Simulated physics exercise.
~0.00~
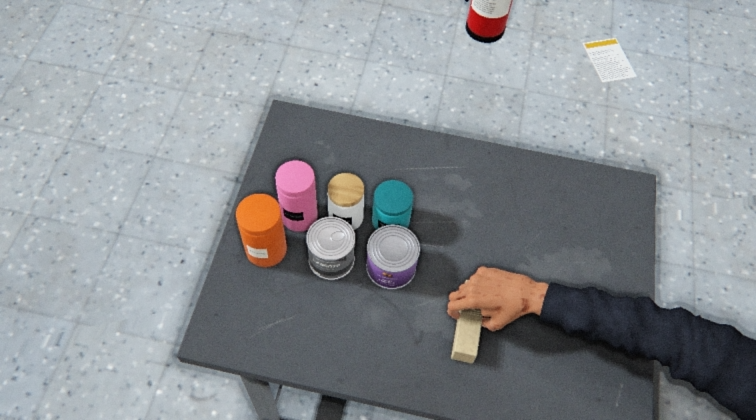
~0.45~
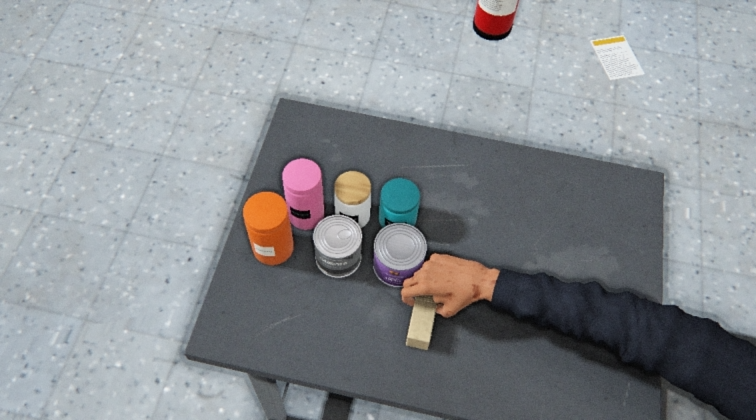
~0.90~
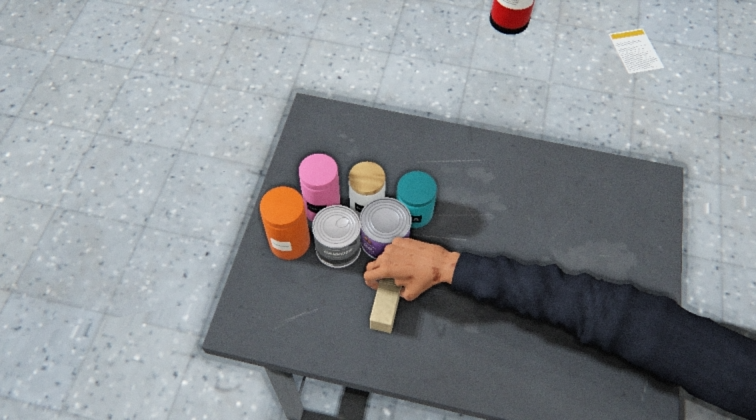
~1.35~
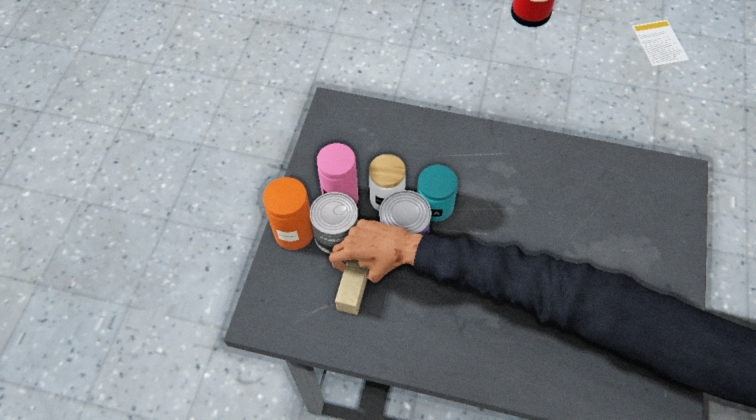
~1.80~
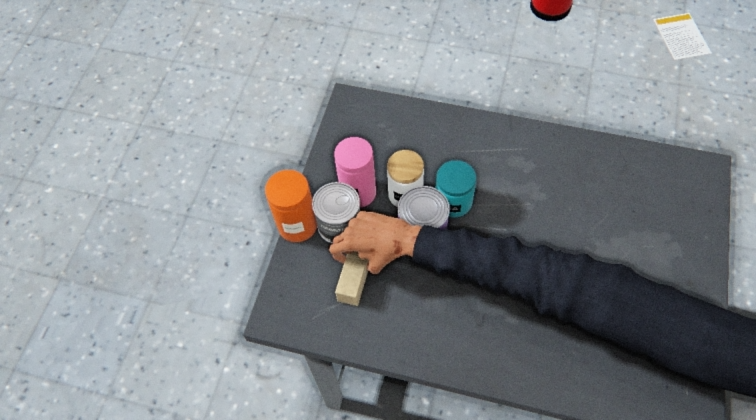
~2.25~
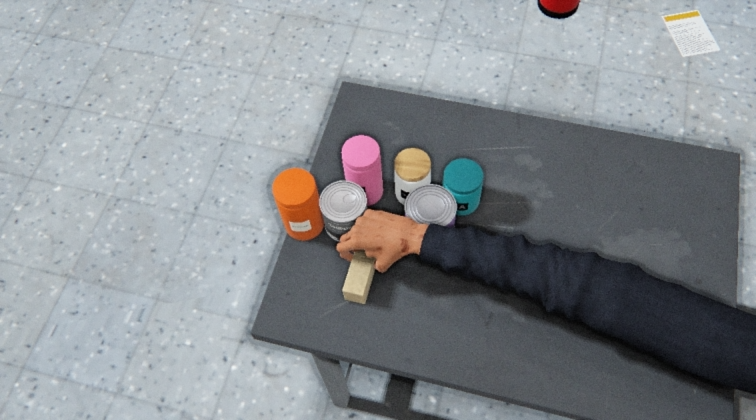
A hand sliding a small block left along a dark table, nudging purple and grey tins and an orange jar, all still upright.
